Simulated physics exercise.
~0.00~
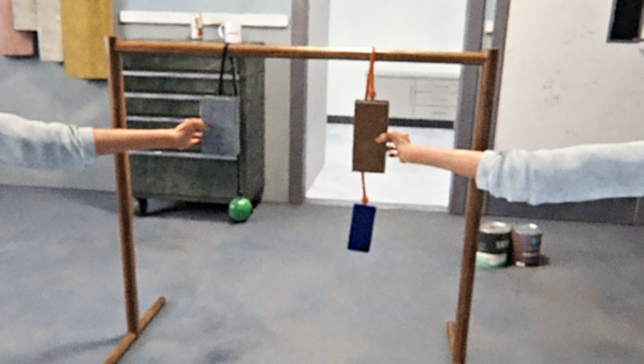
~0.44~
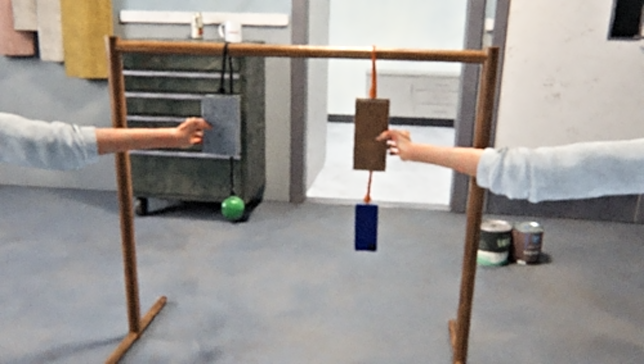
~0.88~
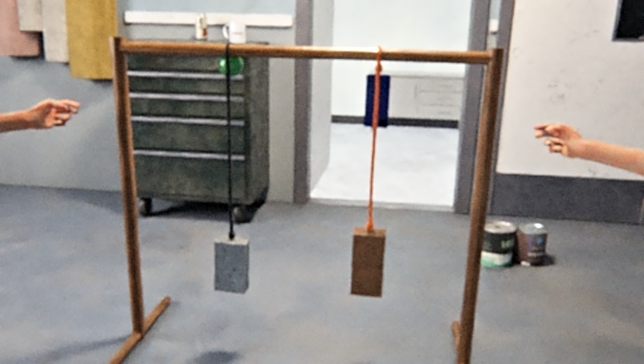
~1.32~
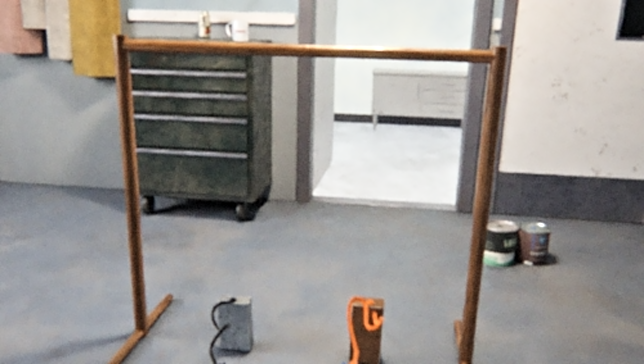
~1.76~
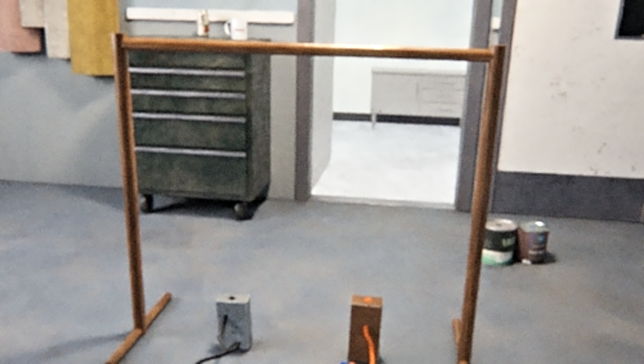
At first, two hands hold a grey paver and a brown brick close beneath a wooden rail, with ropes looped over it, a small green ball-like object hanging on the left and a dark blue, flat rectangular object on the right. The hanging objects shift slightly while the hands keep their grip. Then the hands let go and draw back, and the paver and brick drop on their ropes as the green and blue objects rise toward the rail. Both blocks carry on down to the floor, leaving the rail bare. In the end, the paver and brick stand on the floor with their ropes slumped beside them.
